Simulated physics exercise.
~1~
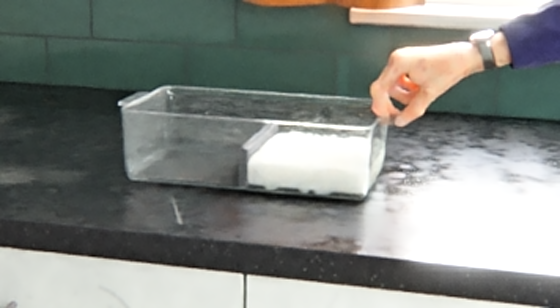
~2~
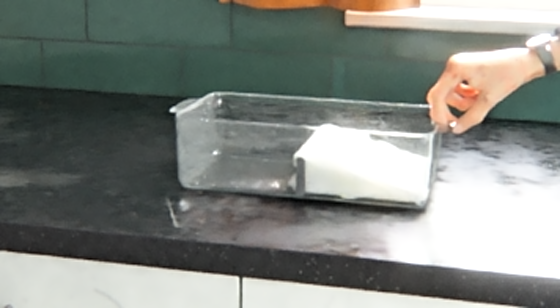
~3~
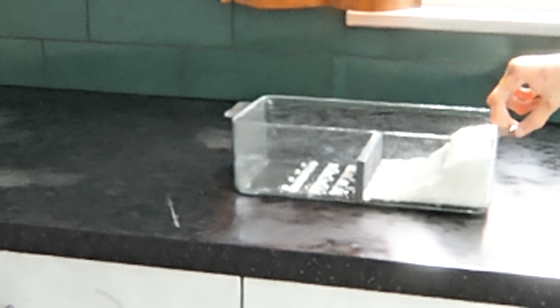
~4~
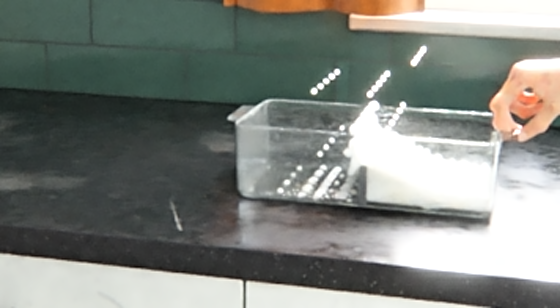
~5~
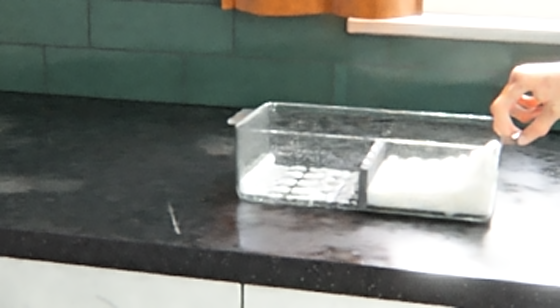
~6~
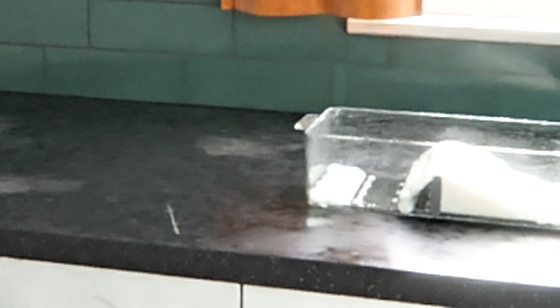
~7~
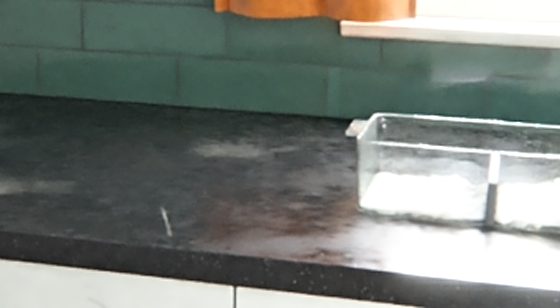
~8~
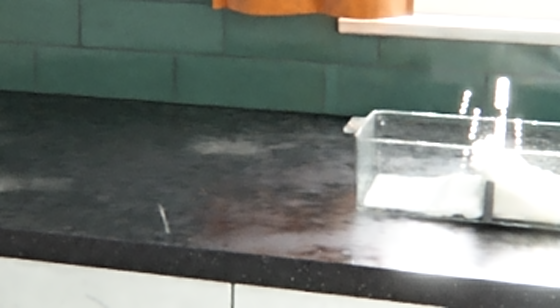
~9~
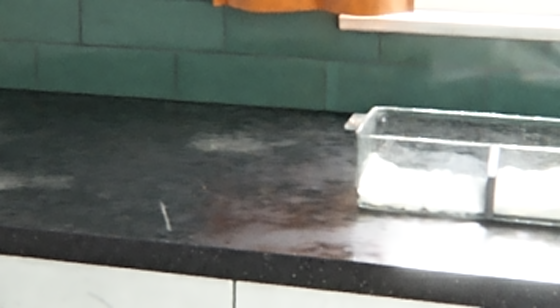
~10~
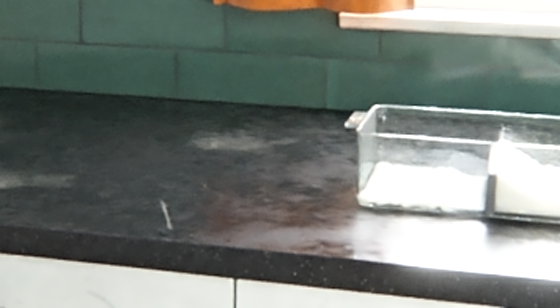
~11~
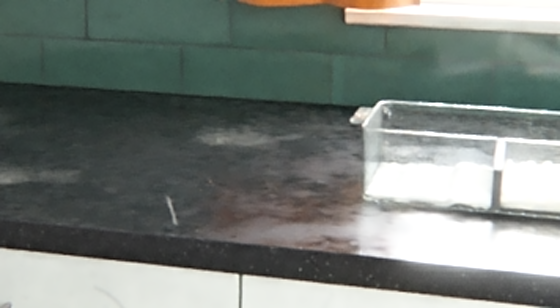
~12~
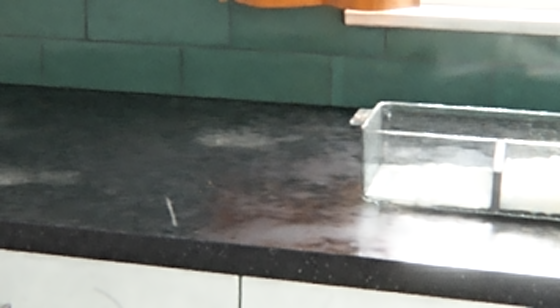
A clear box with a fixed divider, holding white milk only in its right side, sits on a black speckled worktop before green tiles, seen from the front and slightly above by a gently swaying camera. A hand at the box's right end pulls it to the right, and the milk heaps and spills over the divider, throwing up white drops. The box pauses, then slides right again until its far end leaves view. More milk splashes up at the divider, then settles, leaving a shallow white layer on the left side and milk still on the right.
